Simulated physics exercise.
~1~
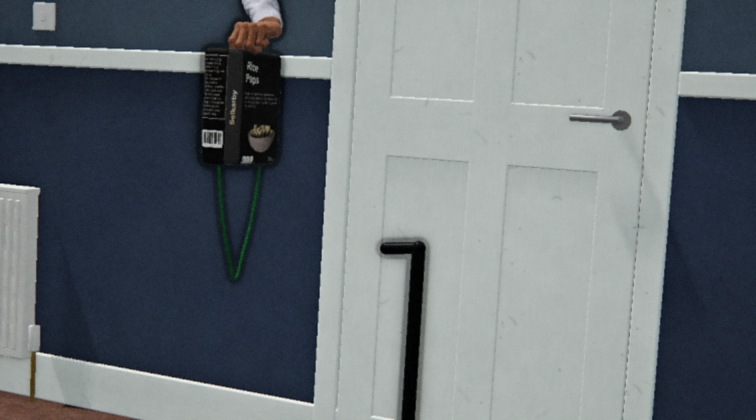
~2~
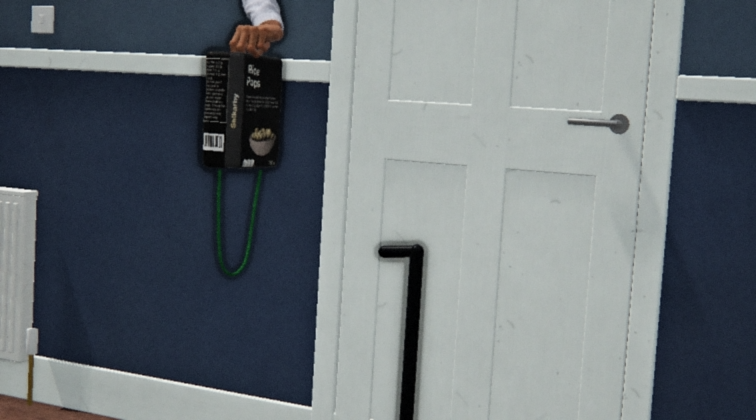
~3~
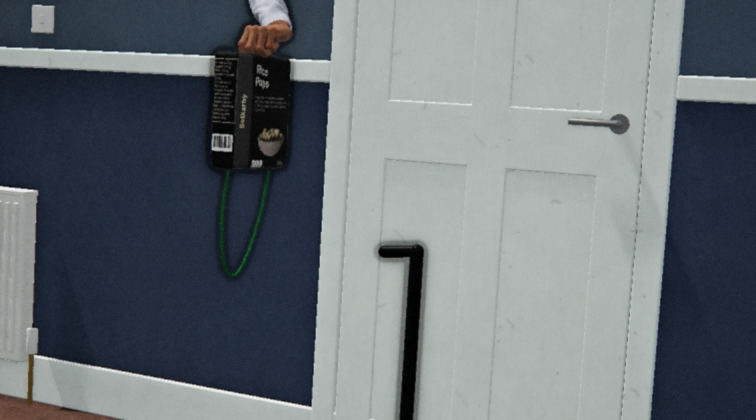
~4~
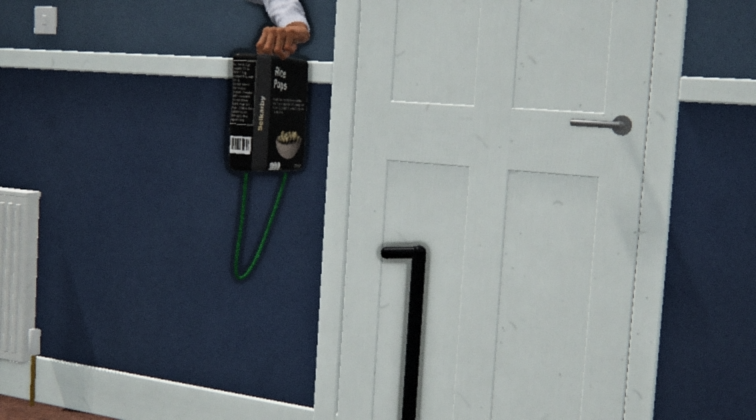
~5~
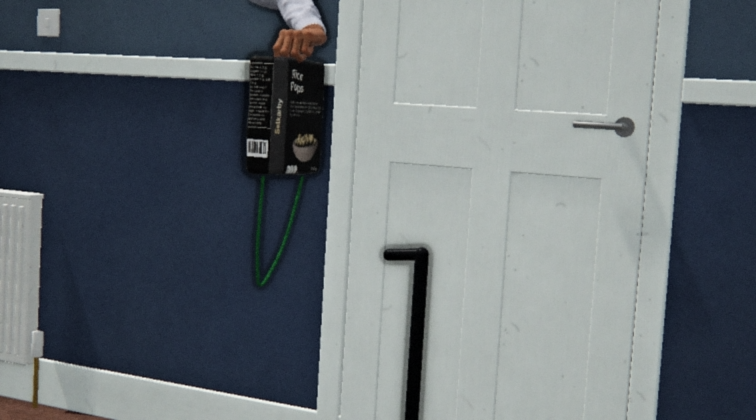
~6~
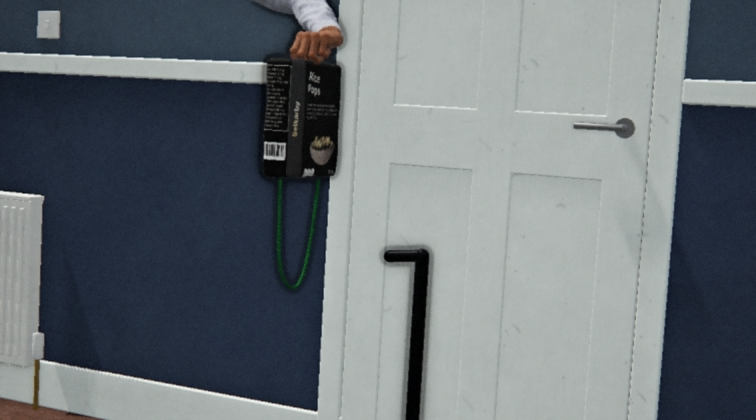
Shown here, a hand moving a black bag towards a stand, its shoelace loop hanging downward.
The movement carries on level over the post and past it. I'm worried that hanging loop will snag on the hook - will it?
It hangs up.
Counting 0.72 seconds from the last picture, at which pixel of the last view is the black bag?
By that moment you'd find it around (392, 124) in the last picture.
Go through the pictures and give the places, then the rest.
In the first frame, black bag (243, 107); hook tip (386, 249).
In the second frame, black bag (244, 111); bottom of the loop (234, 274).
In the third frame, black bag (252, 111).
In the fourth frame, black bag (270, 113); bottom of the loop (242, 278).
In the fifth frame, black bag (287, 116).
In the sixth frame, black bag (304, 119); bottom of the loop (294, 288); hook tip (390, 256); hook points towards it, loop hangs below the hook.
Then, 0.72 s later than the last view, bag nearing the post near (392, 124).
Then, 1.34 s later than the last view, bag past the post near (475, 129).
Finally, bag past the post near (519, 132); loop tight round the post, hand stopped. The black bag is jerked back by its loop.
